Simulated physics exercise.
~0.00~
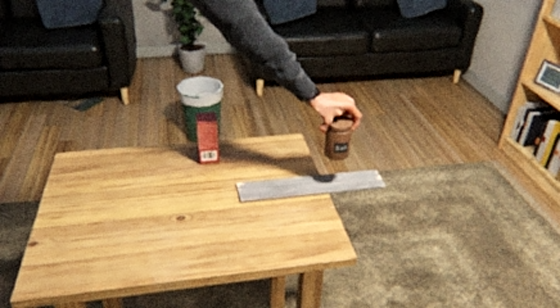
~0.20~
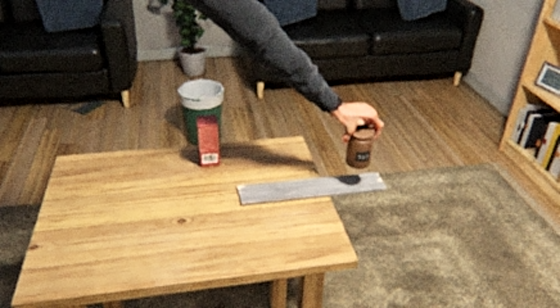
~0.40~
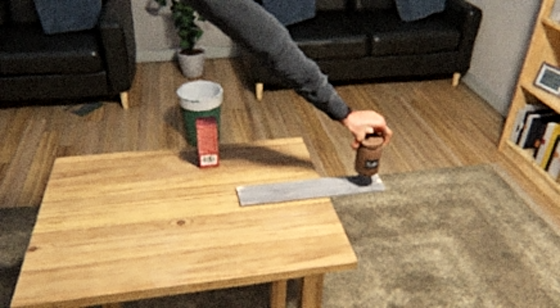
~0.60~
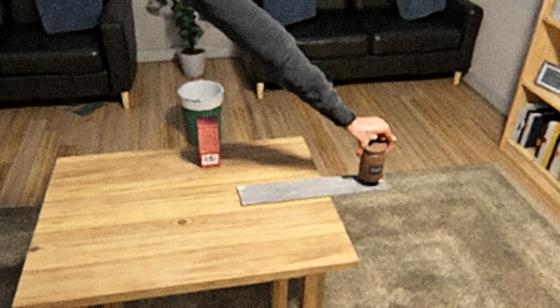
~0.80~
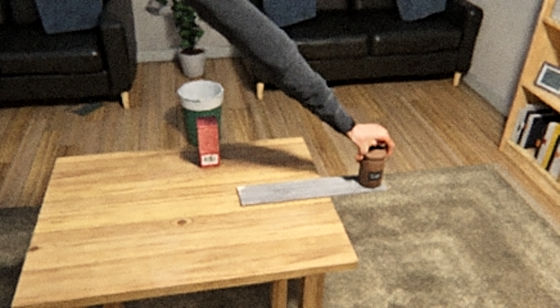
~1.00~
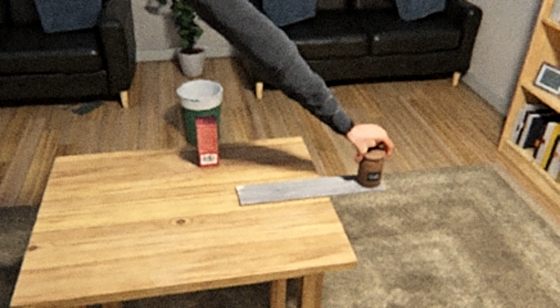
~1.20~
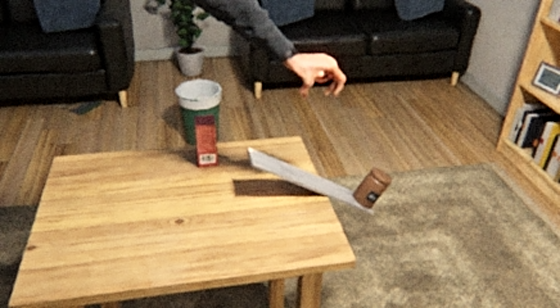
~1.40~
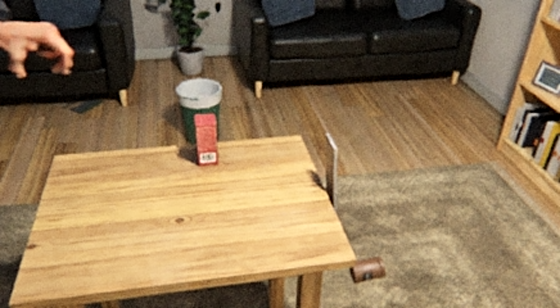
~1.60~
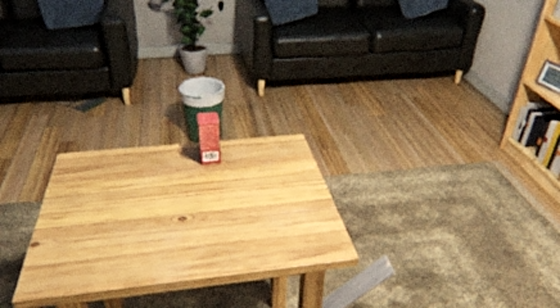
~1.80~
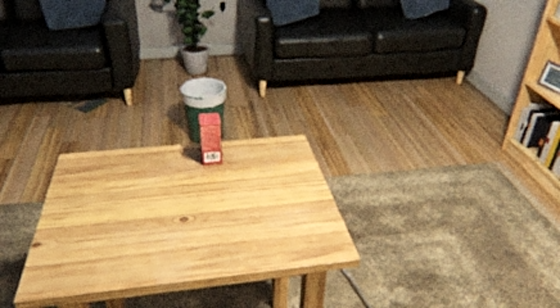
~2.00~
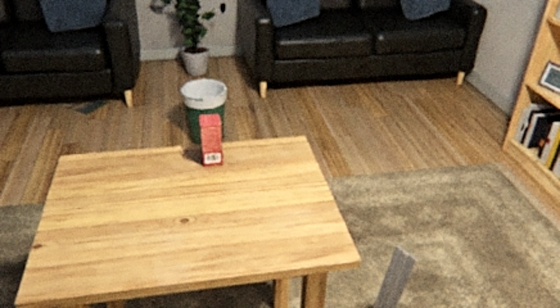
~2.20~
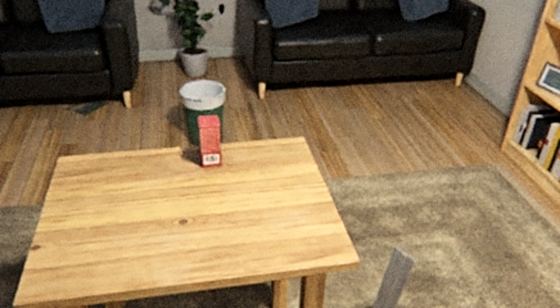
A brown jar is set on an overhanging grey board and released, and both fall.
